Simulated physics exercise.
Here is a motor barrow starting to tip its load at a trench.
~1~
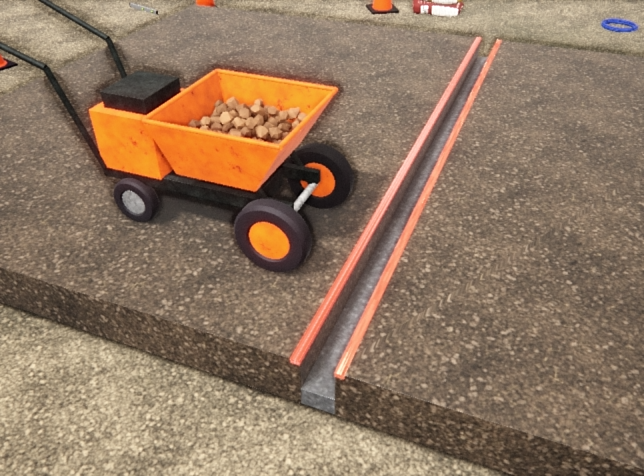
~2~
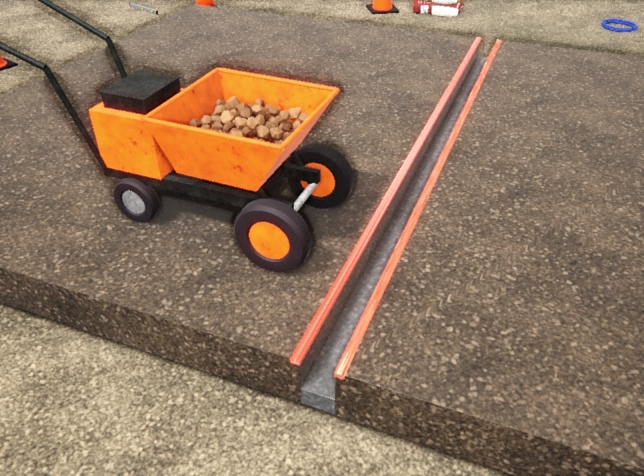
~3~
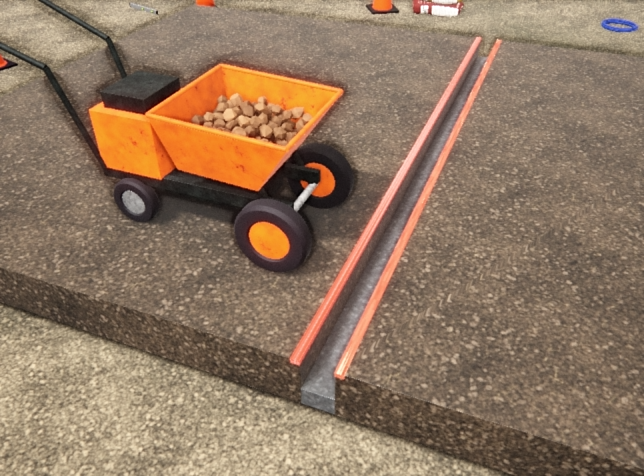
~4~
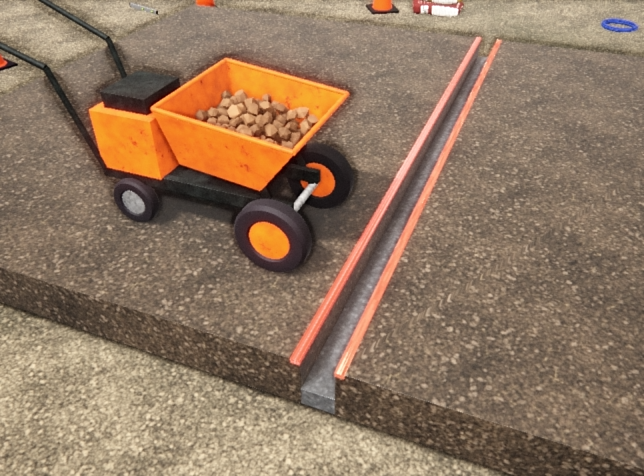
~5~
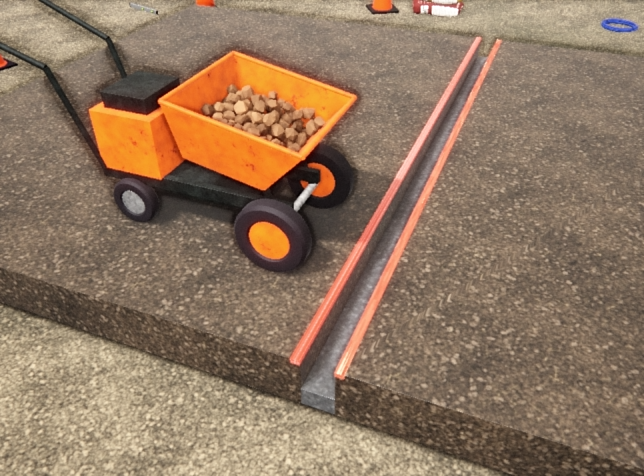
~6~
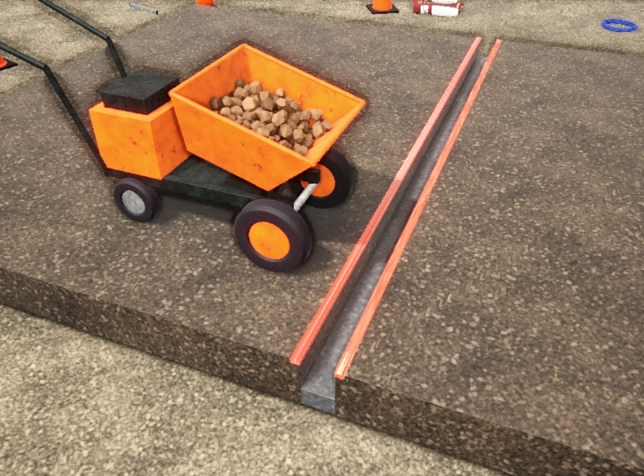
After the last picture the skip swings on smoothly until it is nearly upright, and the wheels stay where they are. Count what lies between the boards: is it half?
The trench takes under half.
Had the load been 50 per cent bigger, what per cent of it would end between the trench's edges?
Near 10 %.
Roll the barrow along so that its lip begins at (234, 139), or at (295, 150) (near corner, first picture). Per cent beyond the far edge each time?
First some 40, then 100 per cent.
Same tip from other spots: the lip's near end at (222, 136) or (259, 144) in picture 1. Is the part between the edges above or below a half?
One: The larger part. Two: Not half.
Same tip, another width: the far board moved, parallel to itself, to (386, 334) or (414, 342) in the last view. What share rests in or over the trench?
Roughly 30 per cent, and 80 per cent.
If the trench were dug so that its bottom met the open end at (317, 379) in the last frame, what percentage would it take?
It comes to 10 per cent or so.
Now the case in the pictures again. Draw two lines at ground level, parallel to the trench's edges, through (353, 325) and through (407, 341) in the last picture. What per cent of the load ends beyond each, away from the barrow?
About 90 and 60 per cent.
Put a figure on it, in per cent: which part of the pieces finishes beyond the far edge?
Some 90 per cent.
Just after the last frame, skip tipped steeply; every one in the skip.
A moment on, skip tipped right over; the larger part in the skip; about a tenth beyond it; just a few falling.
Further on, skip tipped right over; about a tenth in the skip; just a few in or heaped over the trench; the larger part beyond it.
When it is over, skip tipped right over; about a tenth in or heaped over the trench; almost all beyond it.
